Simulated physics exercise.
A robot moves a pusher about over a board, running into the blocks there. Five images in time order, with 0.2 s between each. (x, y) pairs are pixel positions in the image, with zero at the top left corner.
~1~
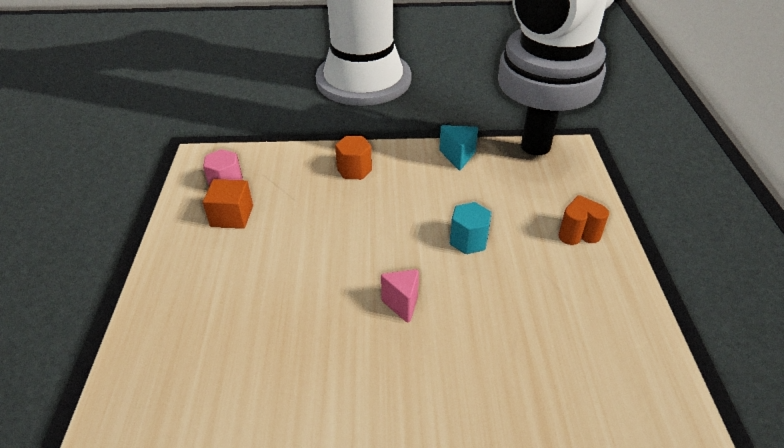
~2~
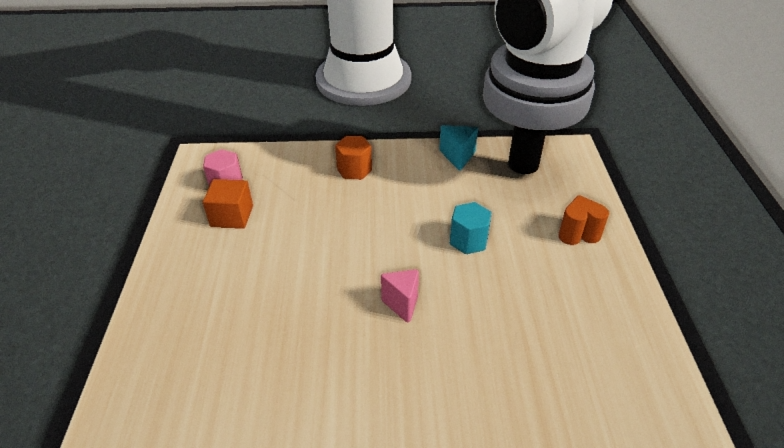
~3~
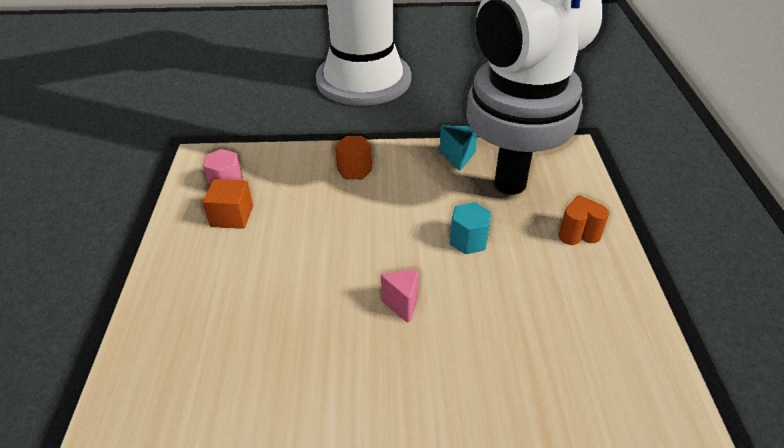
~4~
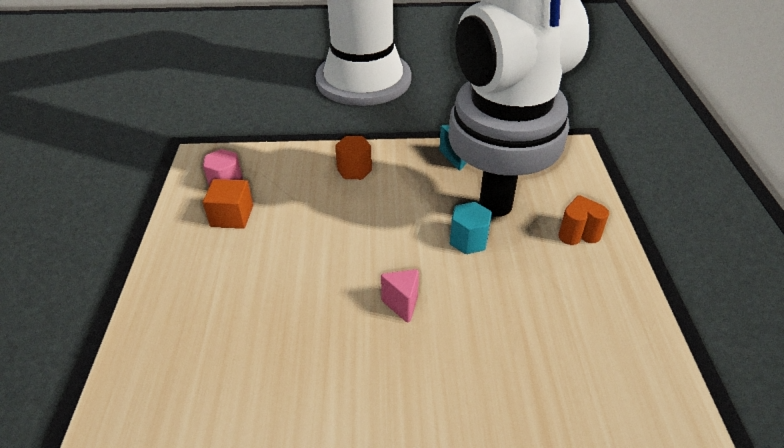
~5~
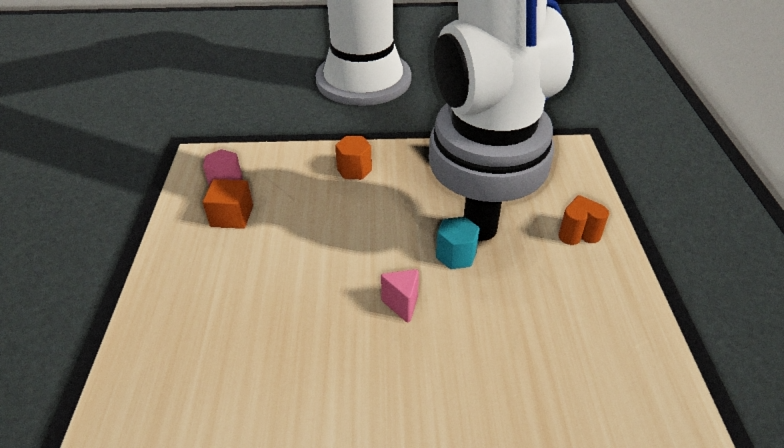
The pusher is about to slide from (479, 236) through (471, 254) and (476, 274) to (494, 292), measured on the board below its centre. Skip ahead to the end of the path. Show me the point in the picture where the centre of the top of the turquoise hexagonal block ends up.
Answer: (440, 252).
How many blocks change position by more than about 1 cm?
It will shift just one block.
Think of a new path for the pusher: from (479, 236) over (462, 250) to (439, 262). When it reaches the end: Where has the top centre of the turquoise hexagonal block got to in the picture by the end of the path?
At the end it should sit near (423, 261).
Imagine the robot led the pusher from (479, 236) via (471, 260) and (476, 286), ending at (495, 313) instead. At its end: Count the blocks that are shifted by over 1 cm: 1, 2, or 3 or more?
Only one block.
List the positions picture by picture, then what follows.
In the first picture, pusher's lower end (536, 147); pink three-sided block (403, 280); turquoise hexagonal block (472, 215).
In the second picture, pusher (523, 165); blocks still.
In the third picture, pusher (510, 185); blocks still.
In the fourth picture, pusher (496, 206); blocks still.
In the fifth picture, pusher (480, 229); pink three-sided block (403, 280); turquoise hexagonal block (459, 229).
The first path, step by step. Halfway along, pusher (473, 257); turquoise hexagonal block (441, 251), turned 25° clockwise.
At the end, pusher (496, 285); pink three-sided block still; turquoise hexagonal block (440, 252), turned 25° clockwise.
